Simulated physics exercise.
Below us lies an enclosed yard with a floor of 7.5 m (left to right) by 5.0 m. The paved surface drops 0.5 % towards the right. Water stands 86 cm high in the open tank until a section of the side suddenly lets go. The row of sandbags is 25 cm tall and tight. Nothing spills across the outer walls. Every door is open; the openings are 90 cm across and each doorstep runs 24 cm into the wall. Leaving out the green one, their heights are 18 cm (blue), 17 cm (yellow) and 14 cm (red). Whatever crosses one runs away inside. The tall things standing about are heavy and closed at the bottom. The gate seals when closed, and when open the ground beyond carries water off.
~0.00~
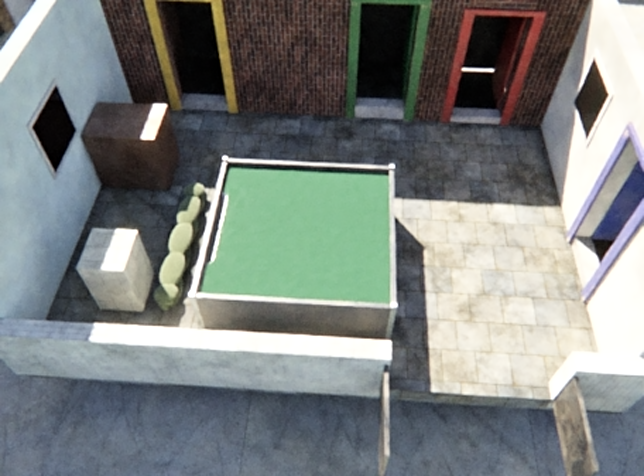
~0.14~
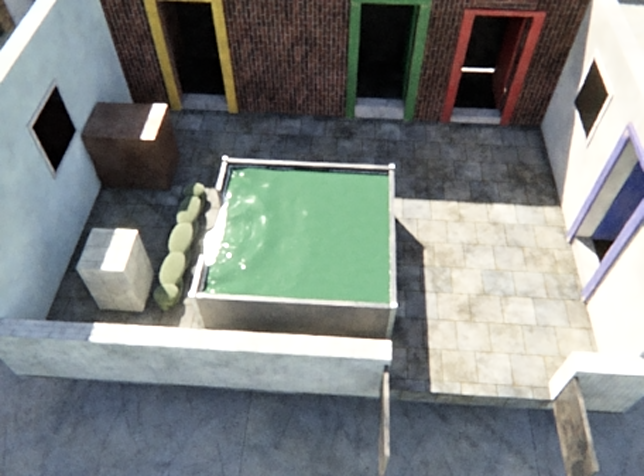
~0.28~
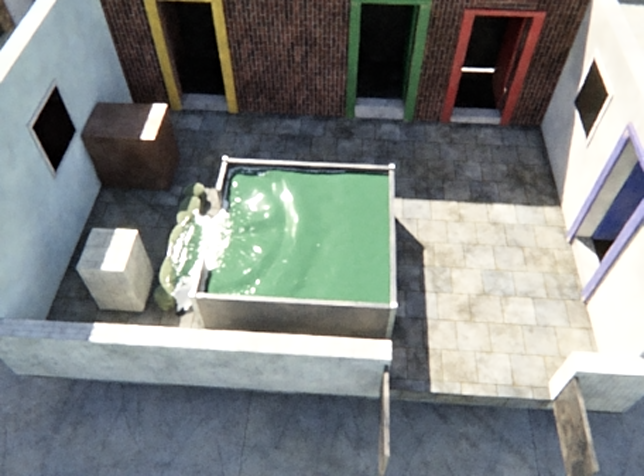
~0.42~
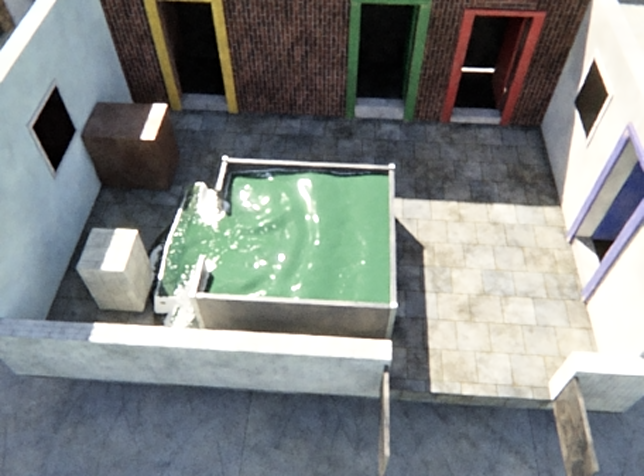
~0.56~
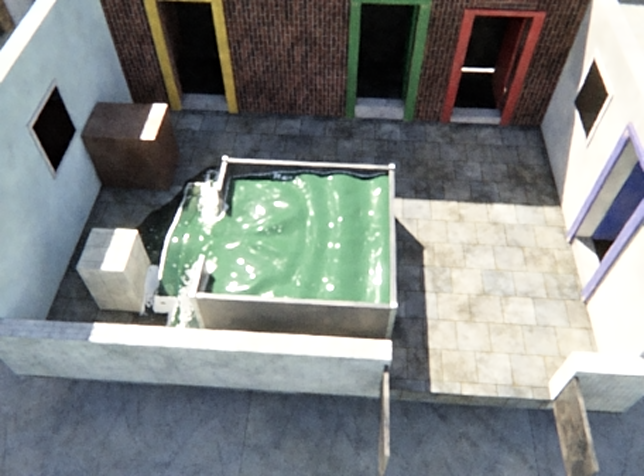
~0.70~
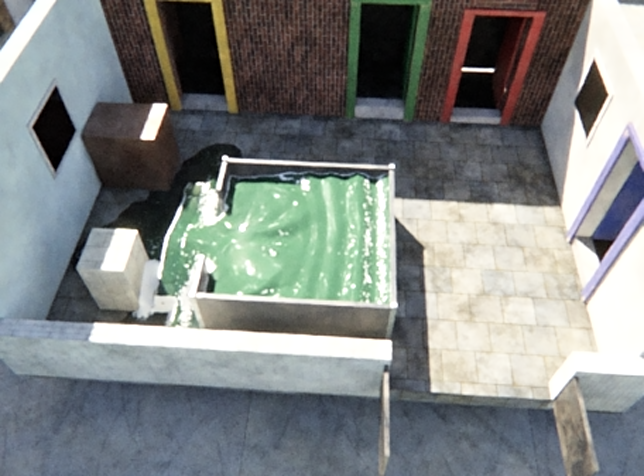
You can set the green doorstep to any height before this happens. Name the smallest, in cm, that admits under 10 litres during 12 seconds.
About 5.5 cm.
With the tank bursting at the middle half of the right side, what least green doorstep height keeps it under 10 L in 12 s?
Then roughly 6.5 cm.
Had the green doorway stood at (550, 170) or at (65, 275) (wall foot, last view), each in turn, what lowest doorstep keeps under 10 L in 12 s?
About 13.5 and 29 cm.
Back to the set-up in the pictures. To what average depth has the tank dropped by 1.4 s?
Some 62 cm.
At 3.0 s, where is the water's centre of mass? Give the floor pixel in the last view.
At about (245, 255).
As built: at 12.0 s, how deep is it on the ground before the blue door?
Roughly 13.5 cm deep.
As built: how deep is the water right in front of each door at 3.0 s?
In cm: Green 5, blue 0, yellow 16, red 1.
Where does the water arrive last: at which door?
It is the blue one.
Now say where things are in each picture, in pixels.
The open tank at (301, 229) is whole and still, 86 cm deep; the green door at (384, 72) is dry, in the first frame.
The gap is at (220, 250), the front 0.3 m out at a hidden place; the back of the open tank holds 86 cm, in the second frame.
Water pours out at (220, 251) and has run 0.6 m, to (172, 271); about 29 cm deep outside, 86 cm at the back, in the third frame.
The gap is at (220, 251), the front 1.0 m out at a hidden place; the back of the open tank holds 86 cm, in the fourth frame.
Water pours out at (220, 251) and has run 1.6 m, to a hidden place; about 9 cm deep outside, 84 cm at the back, in the fifth frame.
Water pours out at (219, 250) and has run 2.2 m, to a hidden place; about 7 cm deep outside, 77 cm at the back; 2.7 m in a straight line remain to the green door at (384, 72), in the sixth frame.
After 1.4 s water covers 30 % of the floor, deepest (68 cm) near (194, 258); it has not reached the green door.
After 3.0 s water covers 55 % of the floor, deepest (44 cm) near (191, 268); 5 cm at the green door, 0 litres in over its 26 cm doorstep.
After 12.0 s water covers 95 % of the floor, deepest (18 cm) near (161, 287); 8 cm at the green door, 0 litres in over its 26 cm doorstep.
At the green door as built, the water arrived by 2.1 s and peaked near 8 cm at 10.6 s.
With a doorstep of 4.5 cm, 21 litres would have come in within the 12 s; with 6 cm, 7 litres. So under 10 litres takes about 5.5 cm.
